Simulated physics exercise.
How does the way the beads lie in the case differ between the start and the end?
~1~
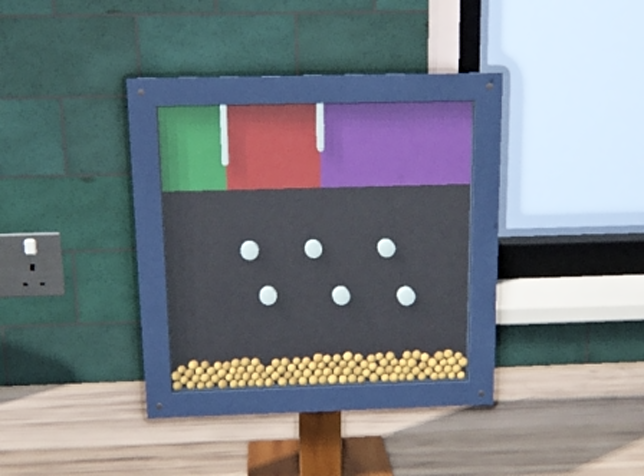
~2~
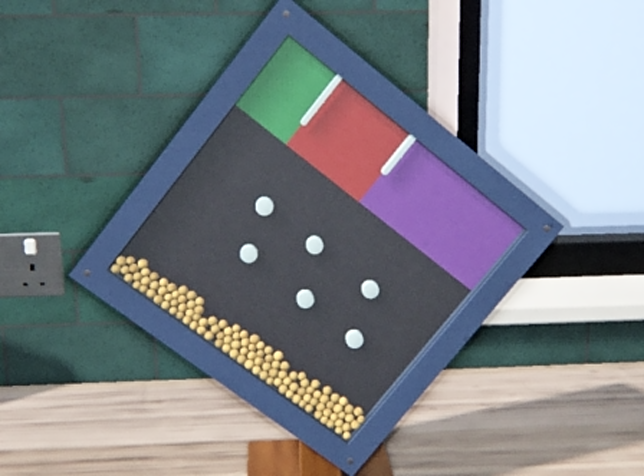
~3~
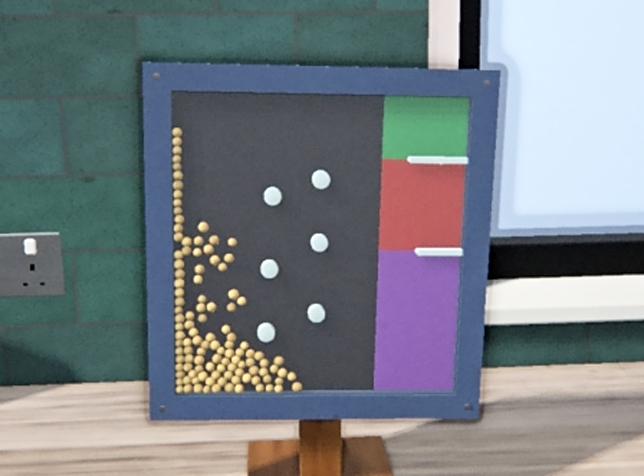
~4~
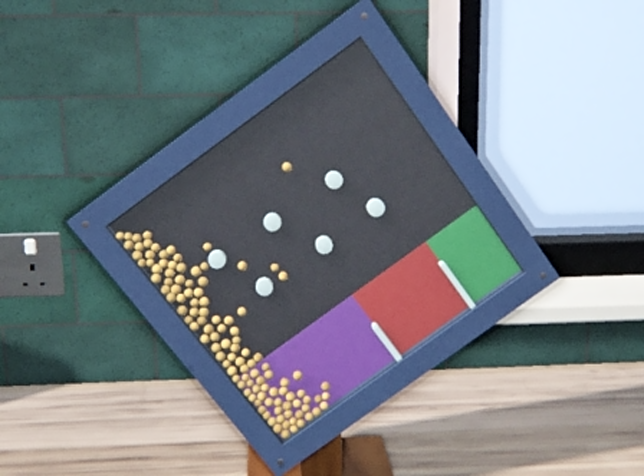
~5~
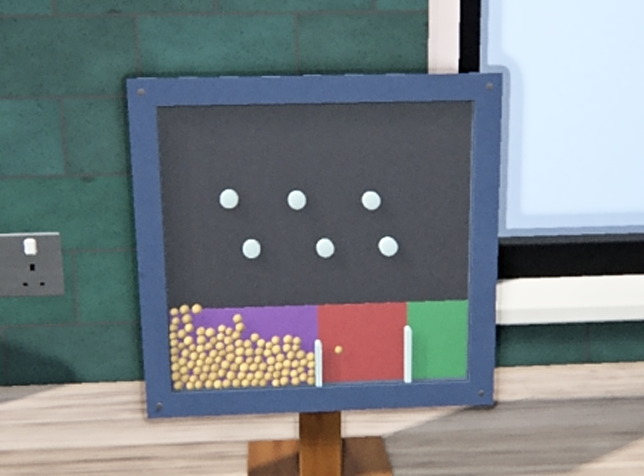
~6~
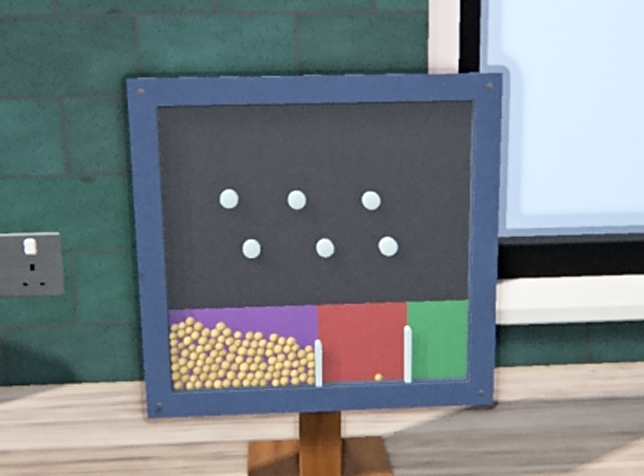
At the start the beads lie in a low layer across the whole bottom of the case. At the end nearly all of them are heaped at the lower left, in the purple pocket.
